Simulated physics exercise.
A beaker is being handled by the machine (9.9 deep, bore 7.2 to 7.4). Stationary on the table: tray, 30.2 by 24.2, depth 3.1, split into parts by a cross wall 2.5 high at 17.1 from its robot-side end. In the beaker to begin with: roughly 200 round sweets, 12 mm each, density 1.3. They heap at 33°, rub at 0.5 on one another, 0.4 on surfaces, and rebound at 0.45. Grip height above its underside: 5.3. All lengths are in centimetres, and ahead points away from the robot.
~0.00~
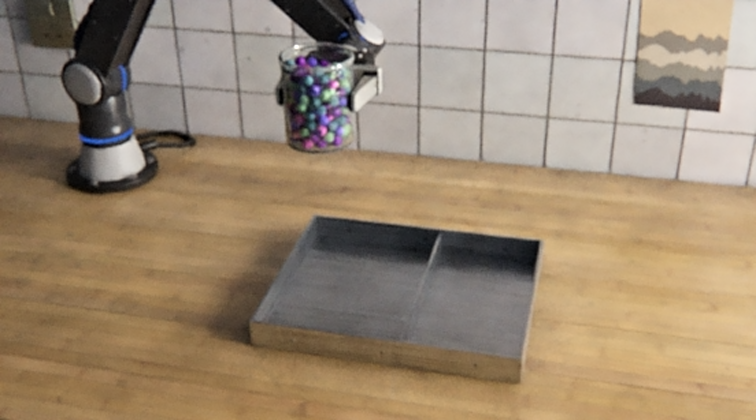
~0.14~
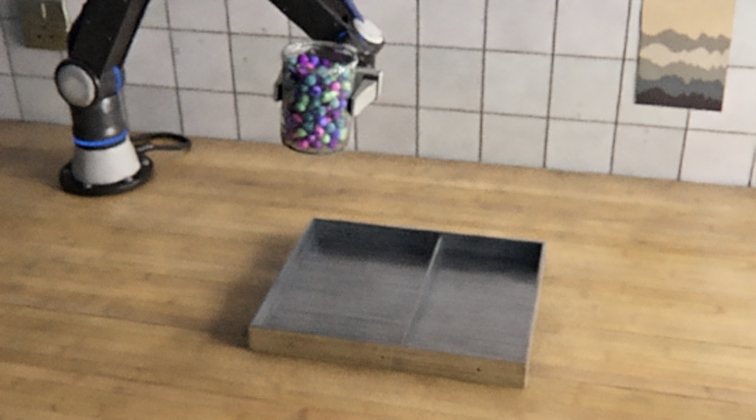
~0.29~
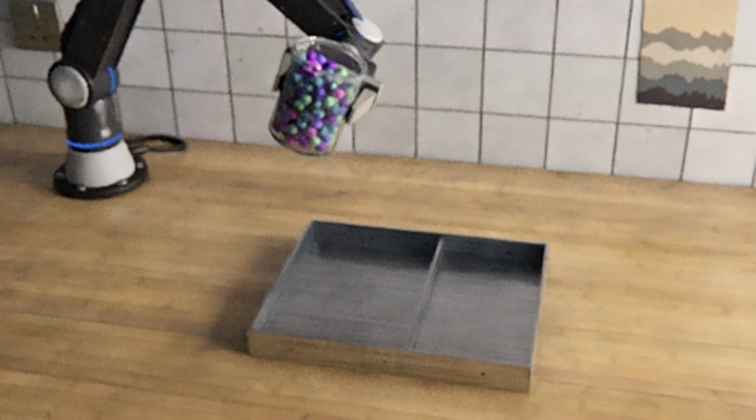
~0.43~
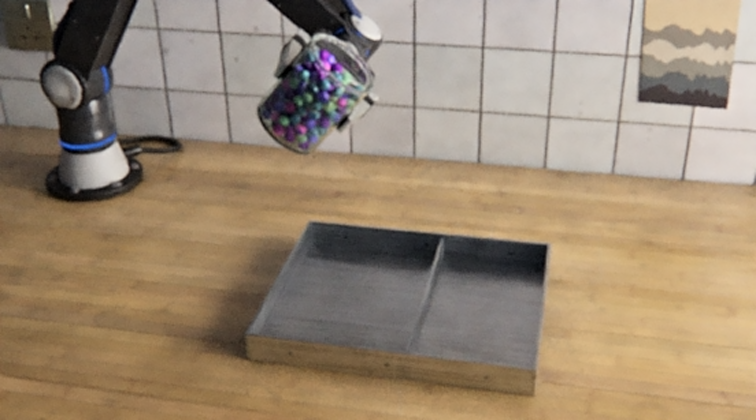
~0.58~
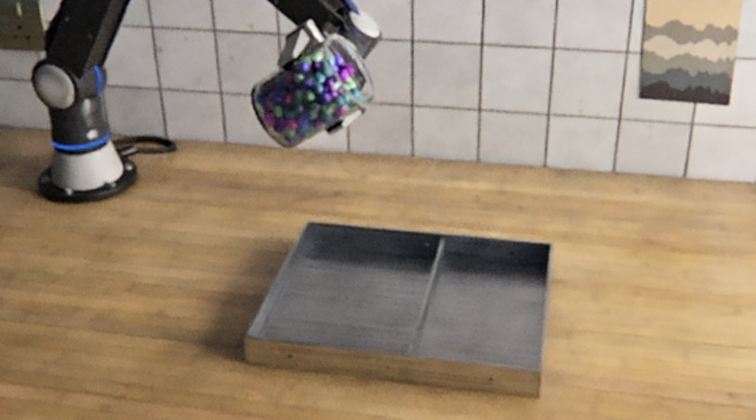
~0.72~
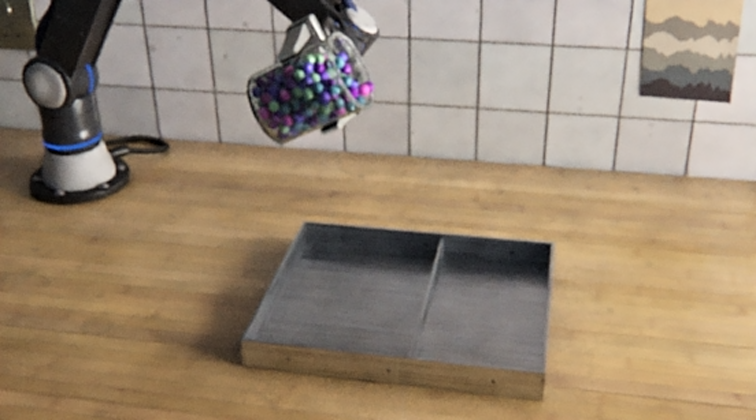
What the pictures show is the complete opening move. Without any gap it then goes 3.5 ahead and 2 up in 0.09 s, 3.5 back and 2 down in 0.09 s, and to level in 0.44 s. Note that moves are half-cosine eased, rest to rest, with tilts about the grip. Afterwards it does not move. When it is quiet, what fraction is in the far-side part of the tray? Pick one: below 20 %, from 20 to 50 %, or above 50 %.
From 20 to 50 %.
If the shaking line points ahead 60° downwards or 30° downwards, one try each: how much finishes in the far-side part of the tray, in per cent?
You'd get about 0 per cent with the first setting and about 5 per cent with the second.
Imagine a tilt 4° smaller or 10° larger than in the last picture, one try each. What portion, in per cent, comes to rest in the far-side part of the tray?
Some 25 and 50 per cent.
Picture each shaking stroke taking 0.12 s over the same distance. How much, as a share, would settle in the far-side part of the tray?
That gives about 10 percent.
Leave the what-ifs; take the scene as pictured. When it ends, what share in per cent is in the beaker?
Around 55 per cent.
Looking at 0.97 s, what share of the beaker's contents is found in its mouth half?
Around 55 percent.
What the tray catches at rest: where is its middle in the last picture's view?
In the final picture, somewhere near (483, 307).
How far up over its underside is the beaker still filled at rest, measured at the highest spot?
Top of the fill: Near 7.5 cm.
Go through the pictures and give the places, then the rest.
Beaker middle at (318, 99), level; upper third of the load around (316, 80), from x 290 to 345, top at y 60; 201 in the beaker, in the first frame.
Beaker middle at (317, 99), tilted 6° forward; upper third of the load around (315, 80), from x 290 to 345, top at y 60, in the second frame.
Beaker middle at (316, 99), tilted 21° forward; upper third of the load around (317, 80), from x 280 to 355, top at y 55, in the third frame.
Beaker middle at (314, 97), tilted 41° forward; upper third of the load around (315, 79), from x 270 to 355, top at y 55, in the fourth frame.
Beaker middle at (311, 94), tilted 56° forward; upper third of the load around (315, 77), from x 265 to 355, top at y 55, in the fifth frame.
Beaker middle at (309, 91), tilted 62° forward; upper third of the load around (311, 75), from x 260 to 370, top at y 60; 201 in the beaker, in the sixth frame.
After 0.97 s, tilted 58° forward, highest piece 28 above the table; 121 in the beaker, 80 in flight or on a rim.
After 1.22 s, tilted 11° forward, highest piece 30 above the table; 115 in the beaker, 60 in the far-side part, 24 in the robot-side part, 2 in flight or on a rim.
After 1.54 s, level, highest piece 29 above the table; 115 in the beaker, 58 in the far-side part, 23 in the robot-side part, 5 on the table or floor.
After 2.59 s, level, highest piece 29 above the table; 115 in the beaker, 58 in the far-side part, 23 in the robot-side part, 5 on the table or floor.
At rest, 115 in the beaker, 58 in the far-side part, 23 in the robot-side part, 5 on the table or floor. That is 29 % in the far-side part of the tray.
